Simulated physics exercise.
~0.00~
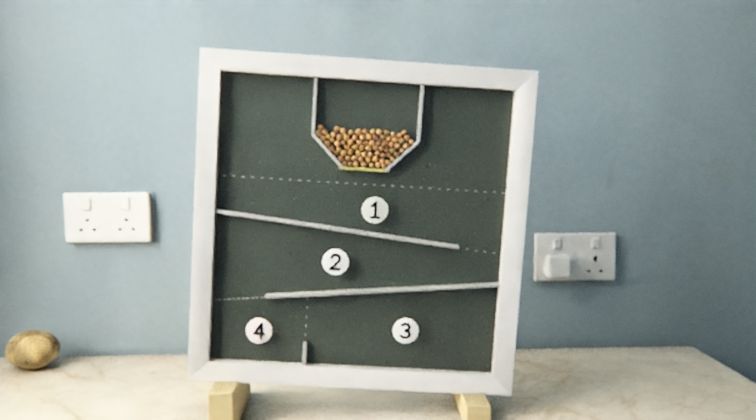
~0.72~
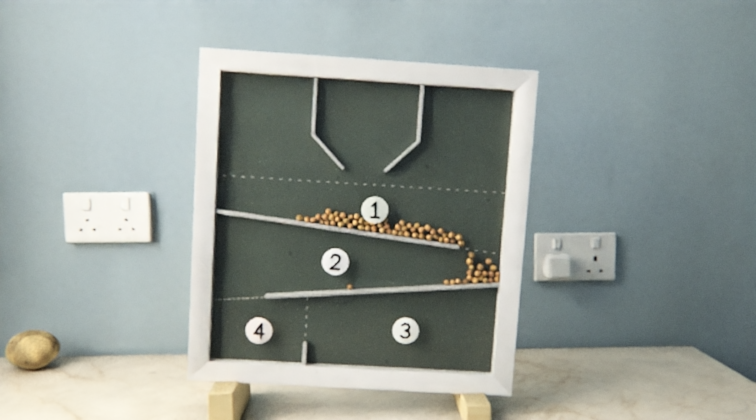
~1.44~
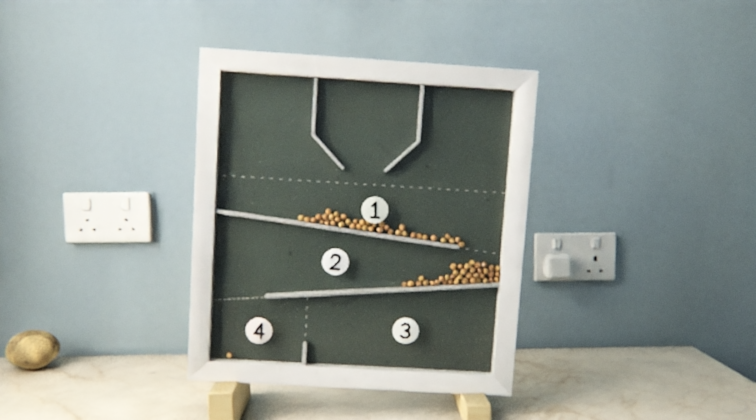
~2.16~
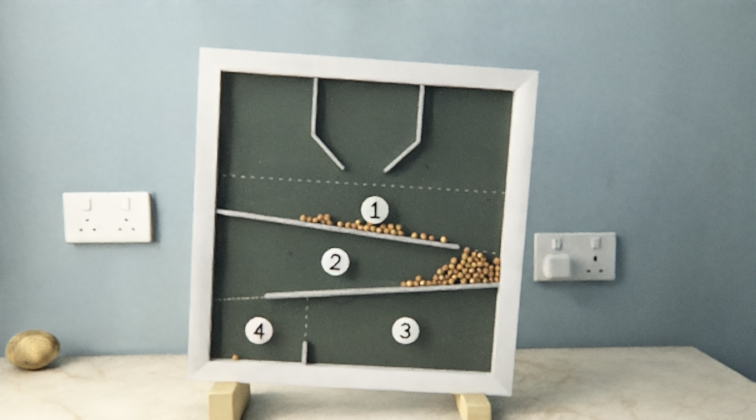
On a pale counter against a blue wall, seen from the front by a still camera, stands a white-framed case with a dark backing, between two white sockets, with a golden, rounded object at far left. Small tan beads fill a hopper at the top, above two sloping grey ledges and four numbered sections. The hopper opens and the beads drop onto the upper ledge, many rolling right and spilling onto the lower one. They pile against the right wall, while a stray bead reaches the bottom left. Finally, most rest in section two, with a thinner scatter left in section one.
